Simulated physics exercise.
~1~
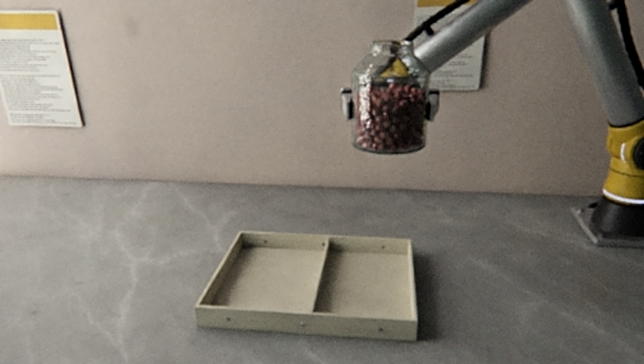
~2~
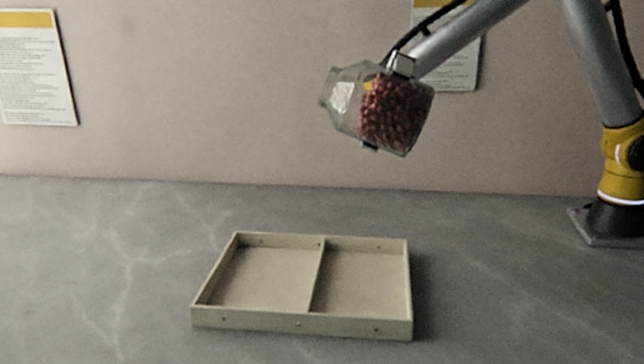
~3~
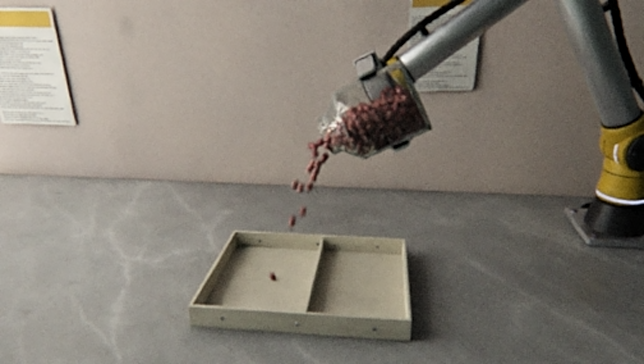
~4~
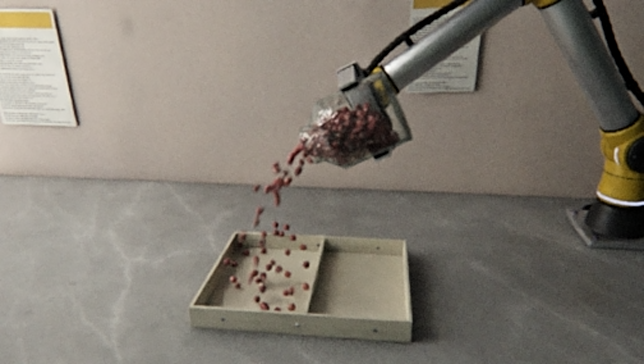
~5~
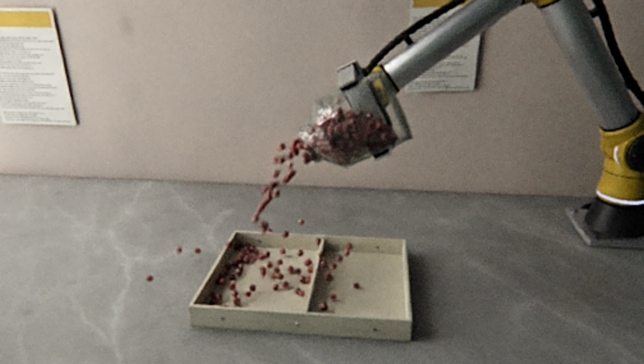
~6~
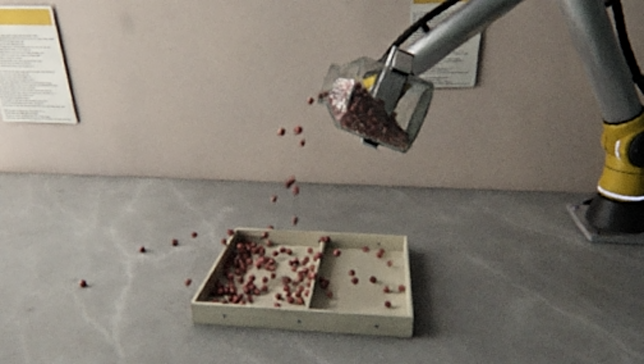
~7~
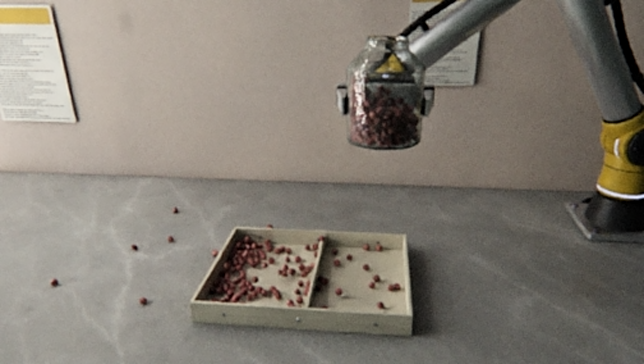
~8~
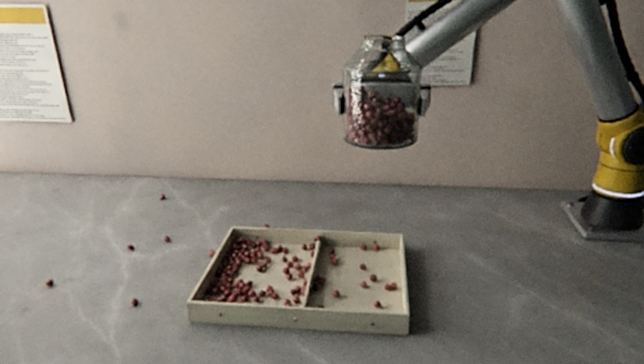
The video shows a robot arm tipping a clear jar of dark red beads over a divided tray, spilling them mostly into the left section, then returning the jar upright still partly full, with a few beads in the right section and several scattered on the grey table.
